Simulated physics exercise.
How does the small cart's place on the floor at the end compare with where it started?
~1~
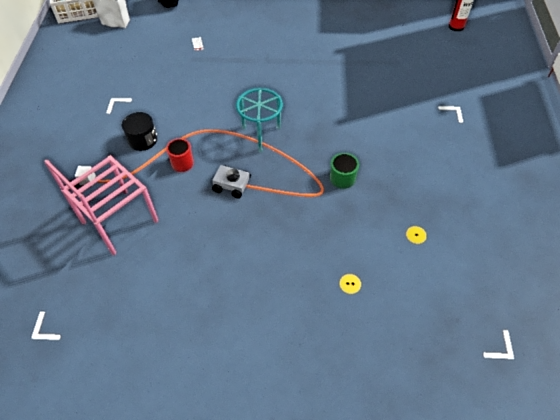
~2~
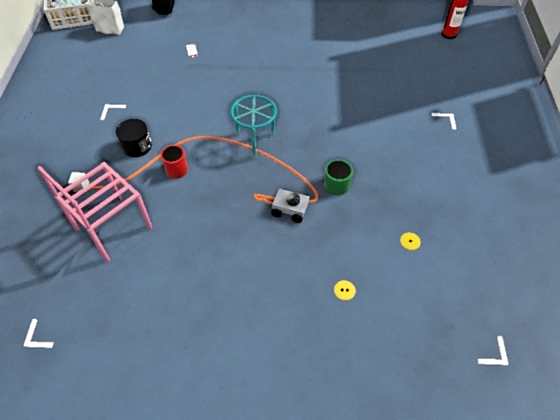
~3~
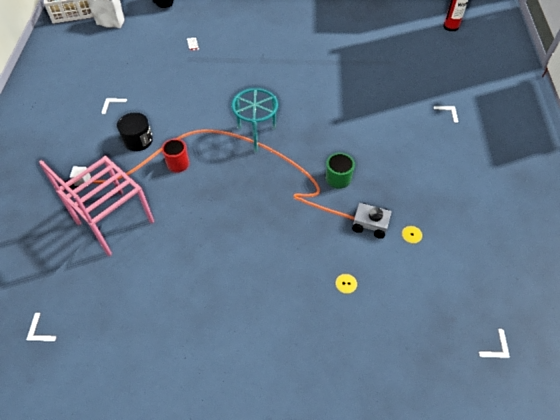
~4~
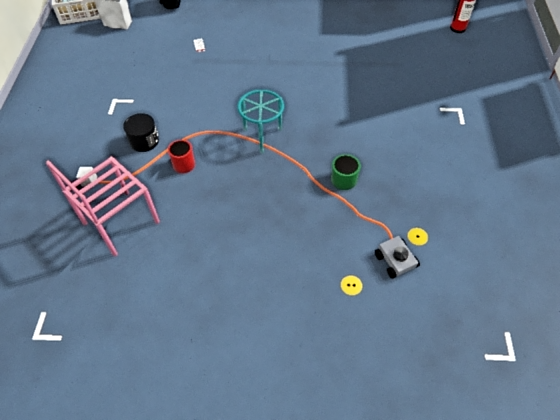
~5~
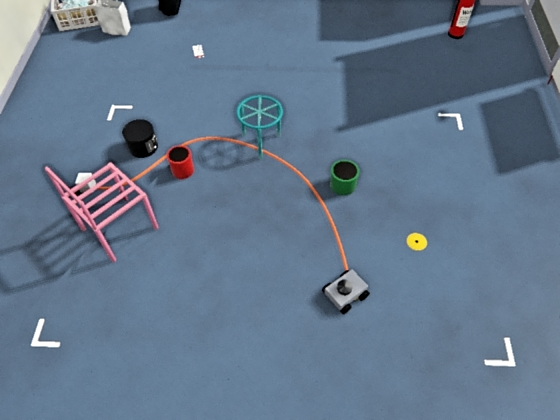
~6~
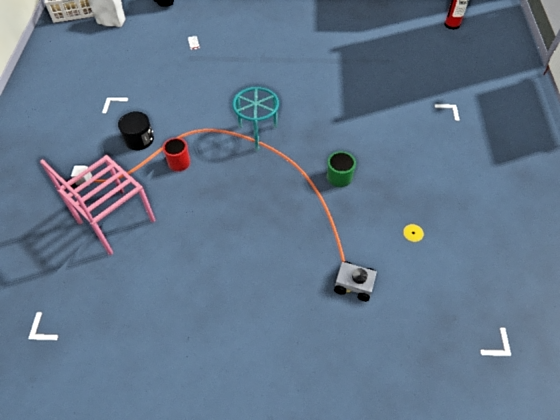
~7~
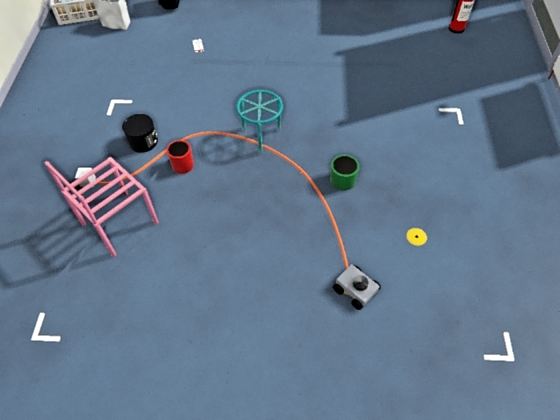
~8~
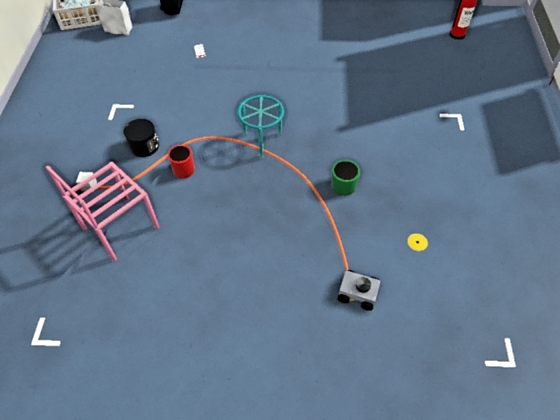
It starts between the red and green pots, left of the green one. By the end it is farther right and lower down, below the green pot, where the yellow mark with two dots had been visible.
